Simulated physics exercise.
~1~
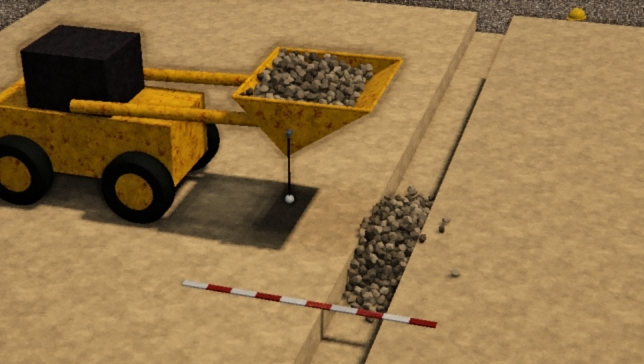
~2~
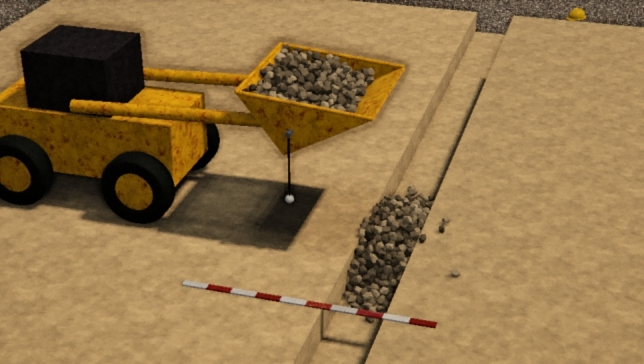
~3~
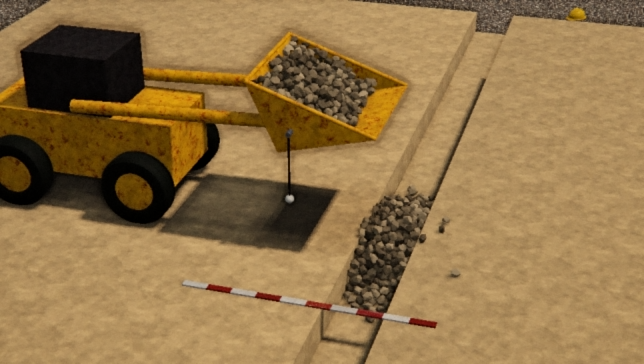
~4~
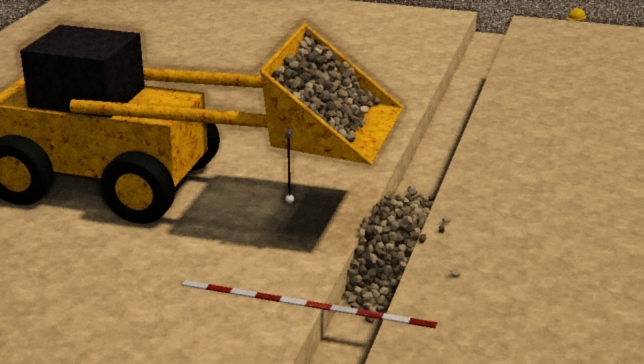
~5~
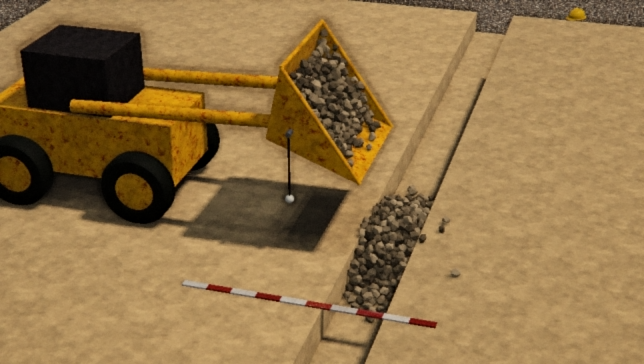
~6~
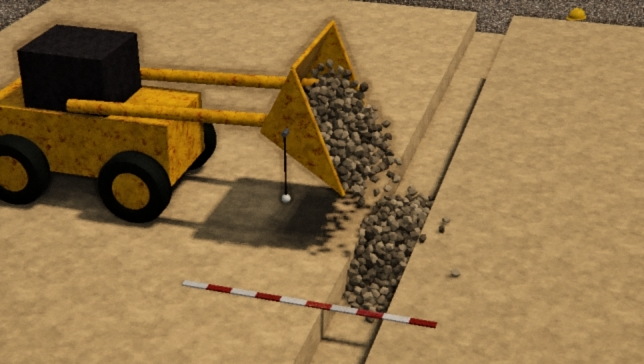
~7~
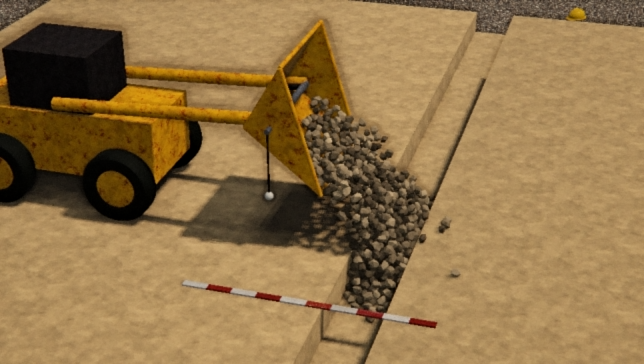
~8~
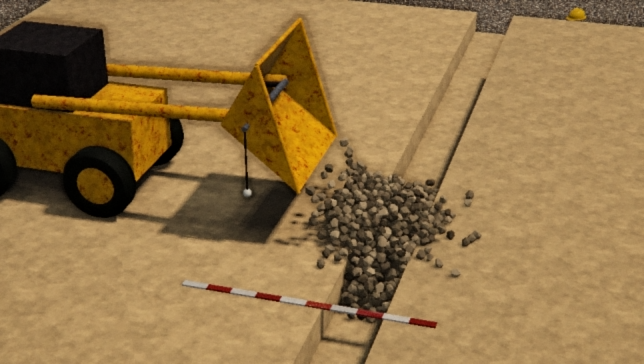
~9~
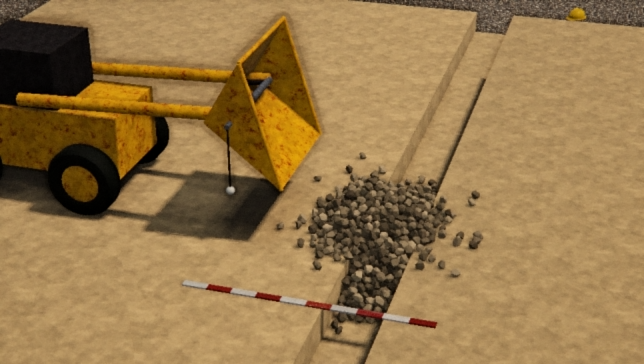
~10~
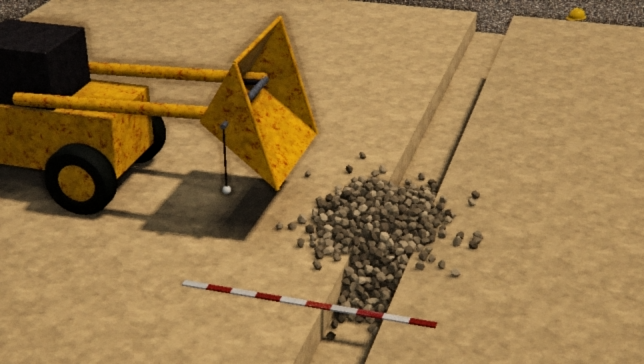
Sandy building site with a narrow trench, yellow loader tipping stones while backing left, leaving them heaped in and around the trench.
